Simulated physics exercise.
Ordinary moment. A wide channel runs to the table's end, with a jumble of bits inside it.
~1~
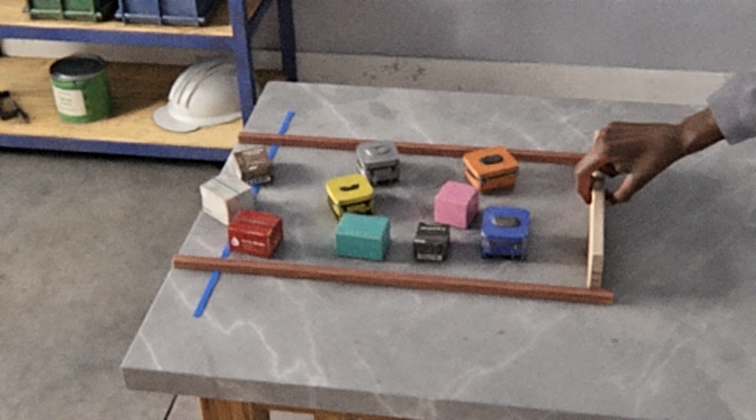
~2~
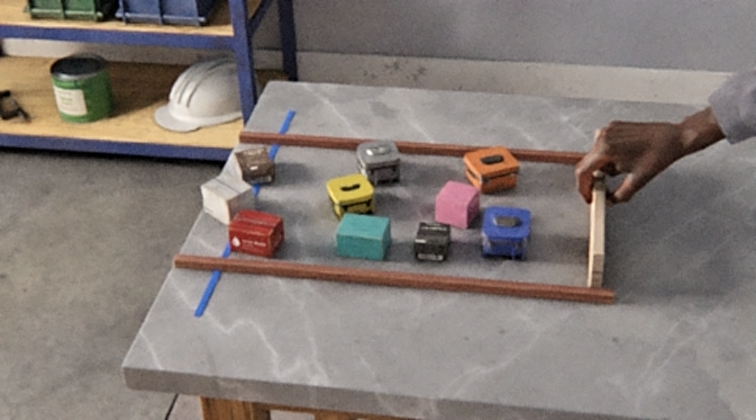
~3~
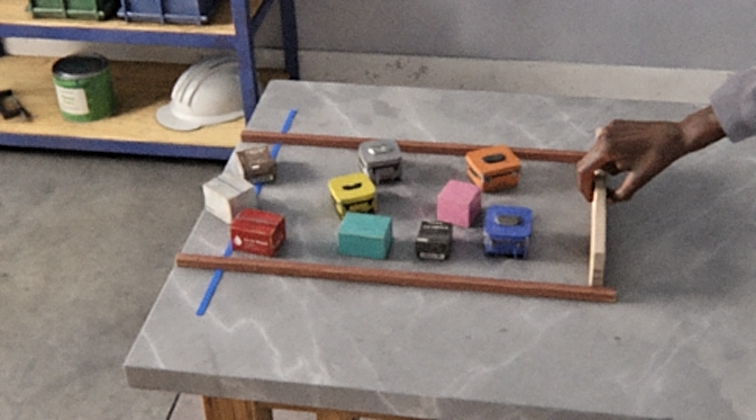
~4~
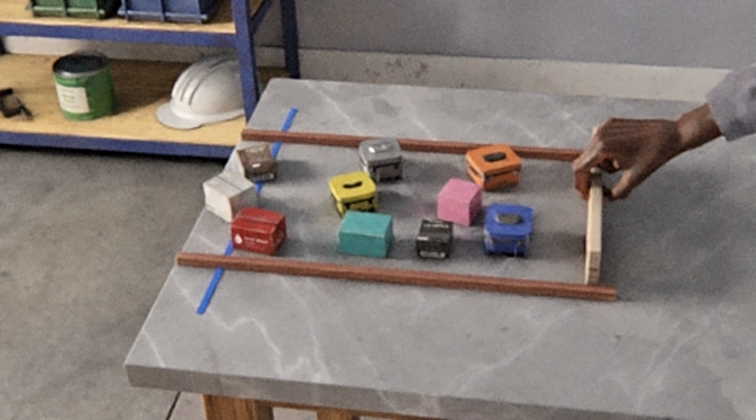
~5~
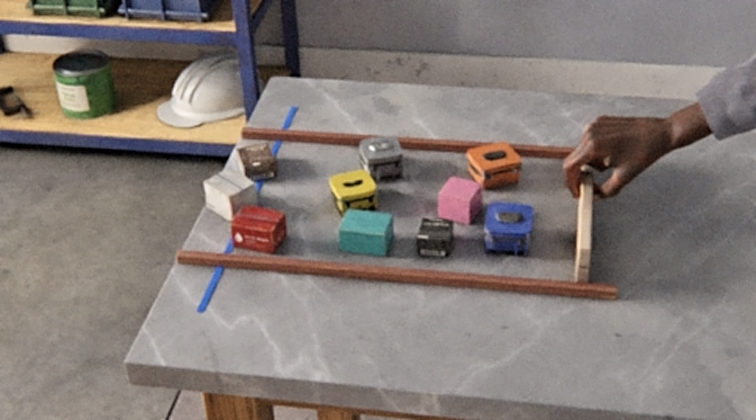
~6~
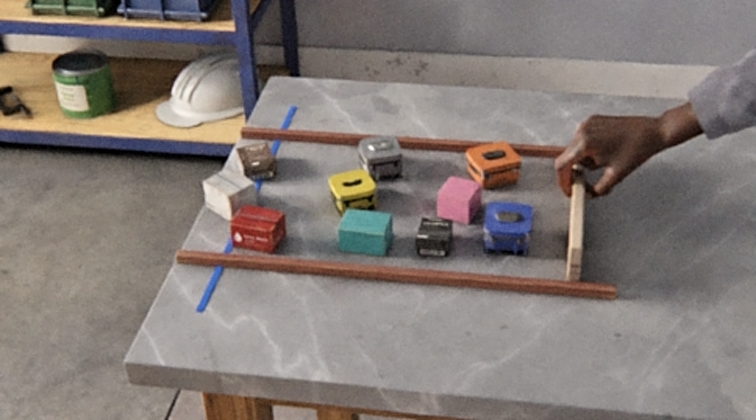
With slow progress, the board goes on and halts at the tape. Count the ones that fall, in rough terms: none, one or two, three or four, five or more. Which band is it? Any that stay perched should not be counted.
Five or more spill over.
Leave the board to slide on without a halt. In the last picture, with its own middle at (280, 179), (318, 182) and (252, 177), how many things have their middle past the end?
Counts by place: 4 / 1 / 7.
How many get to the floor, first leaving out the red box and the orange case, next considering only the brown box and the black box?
The first count is 5 and the second is 5.
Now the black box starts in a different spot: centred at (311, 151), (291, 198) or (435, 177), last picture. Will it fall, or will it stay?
In order, the black box leaves the top; leaves the top; sits tight.
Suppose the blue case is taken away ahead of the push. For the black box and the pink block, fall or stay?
So the black box is still there and the pink block is still there.
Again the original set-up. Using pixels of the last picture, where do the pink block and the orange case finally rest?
Close to (240, 175); the other close to (251, 145).
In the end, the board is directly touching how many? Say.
That would be 3 of them.
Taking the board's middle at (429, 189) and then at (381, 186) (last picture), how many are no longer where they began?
It comes to 6 for the first spot, 8 for the other.
Soon after, none off yet; white box at rest near (231, 195); brown box at rest near (256, 162); red box at rest near (258, 229).
Then, none off yet; white box at rest near (231, 195); brown box at rest near (256, 162); red box moved a little near (232, 228).
Further on, one off so far; white box moved a little near (214, 193); brown box moved about its own width near (223, 161); red box falling near (160, 358).
By the end, the number that fall off is five or more; fallen, black box, turquoise block, grey case, yellow case, red box, brown box and white box.
